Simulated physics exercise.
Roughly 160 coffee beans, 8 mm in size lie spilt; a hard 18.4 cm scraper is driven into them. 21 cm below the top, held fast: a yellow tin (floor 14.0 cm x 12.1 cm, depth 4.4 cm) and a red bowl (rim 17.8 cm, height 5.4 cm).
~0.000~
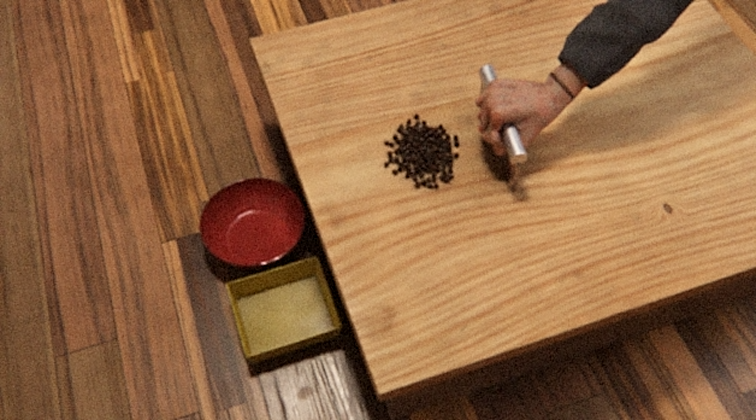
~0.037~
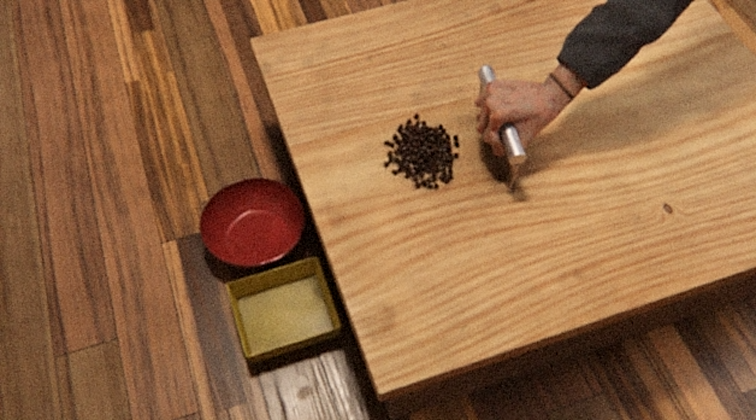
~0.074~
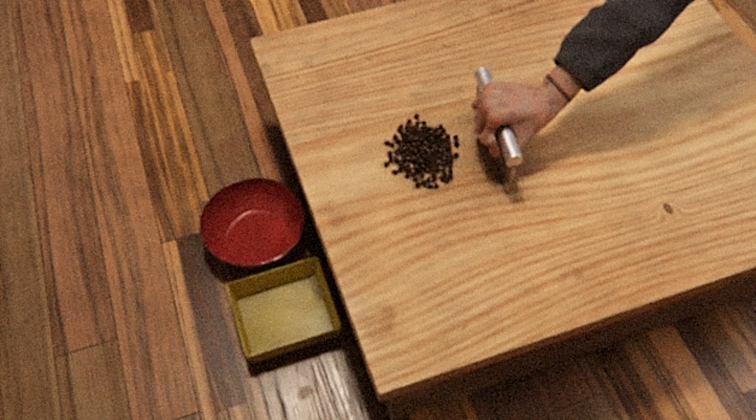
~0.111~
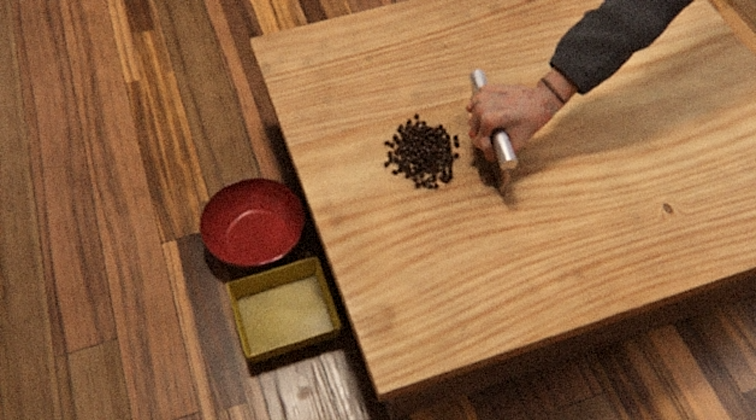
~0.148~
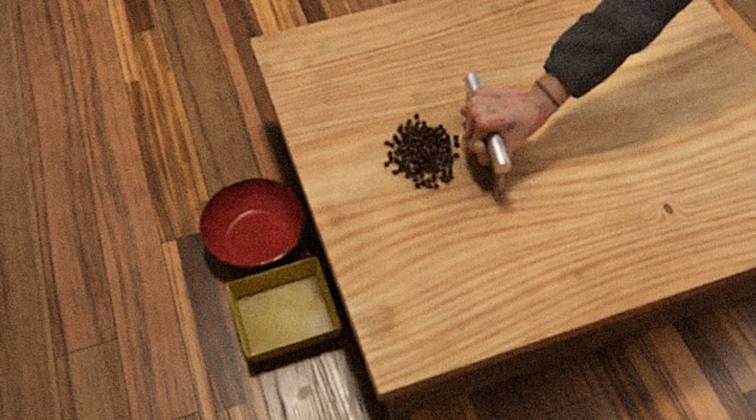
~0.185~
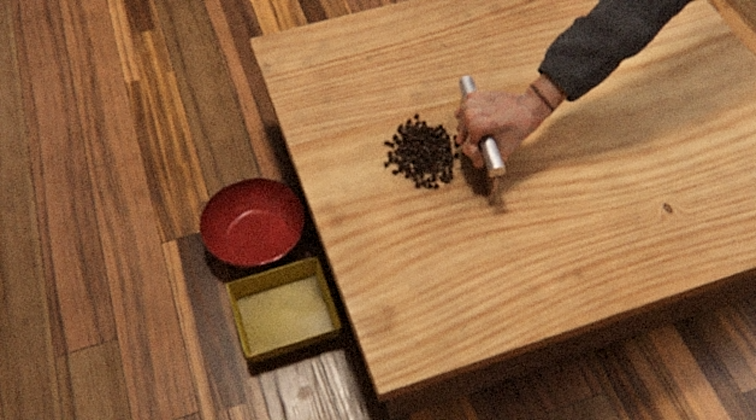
On a wooden board set on a plank floor, a hand slid a metal-handled scraper a short way left toward a small pile of dark beans, which stayed still, as did a red bowl and yellow tin.
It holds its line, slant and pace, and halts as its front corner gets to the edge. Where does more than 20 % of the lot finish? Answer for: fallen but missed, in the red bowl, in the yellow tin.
Fallen but missed: Under; in the red bowl: Under; in the yellow tin: Over.
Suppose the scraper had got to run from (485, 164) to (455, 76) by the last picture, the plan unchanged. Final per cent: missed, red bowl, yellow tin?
Missed 10, red bowl 45, yellow tin 0.
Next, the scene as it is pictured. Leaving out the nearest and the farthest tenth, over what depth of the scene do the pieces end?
Some 16 cm.
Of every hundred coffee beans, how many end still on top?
Roughly 70 per cent.
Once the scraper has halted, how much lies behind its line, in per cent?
About 45 per cent.
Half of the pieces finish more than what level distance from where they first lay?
Roughly 20 cm.
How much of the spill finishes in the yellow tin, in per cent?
Roughly 25 per cent.
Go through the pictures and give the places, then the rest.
The first frame shows scraper from (517, 168) to (485, 80); moved 0.0 cm; 0 pieces shifted; middle of the spill at (422, 149); yellow tin at (283, 305); red bowl at (253, 220).
The second frame shows scraper from (516, 169) to (484, 81); moved 0.2 cm; 0 pieces shifted; middle of the spill at (422, 149).
The third frame shows scraper from (513, 171) to (481, 82); moved 0.8 cm; 0 pieces shifted; middle of the spill at (422, 149).
The fourth frame shows scraper from (507, 174) to (476, 85); moved 1.8 cm; 0 pieces shifted; middle of the spill at (422, 149).
The fifth frame shows scraper from (501, 177) to (470, 88); moved 2.9 cm; 0 pieces shifted; middle of the spill at (422, 149).
The sixth frame shows scraper from (495, 181) to (464, 91); moved 4.0 cm; 0 pieces shifted; middle of the spill at (422, 149); yellow tin at (283, 305); red bowl at (253, 220). Its speed is about 0.30 m/s, heading 16 degrees towards the viewer.
After 0.58 s, scraper 16 cm from its start, spill 13 cm wide; still on top 100 %.
After 0.97 s, scraper 27 cm from its start, spill 16 cm wide; still on top 100 %.
Then, at 1.30 s, scraper 30 cm from its start, spill 18 cm wide; yellow tin 25 %, off the edge, not caught 5 %, still on top 70 %.
In the end, at 1.9 s, yellow tin 25 %, red bowl 0 %, fallen but missed 0 %, still on top 70 %.
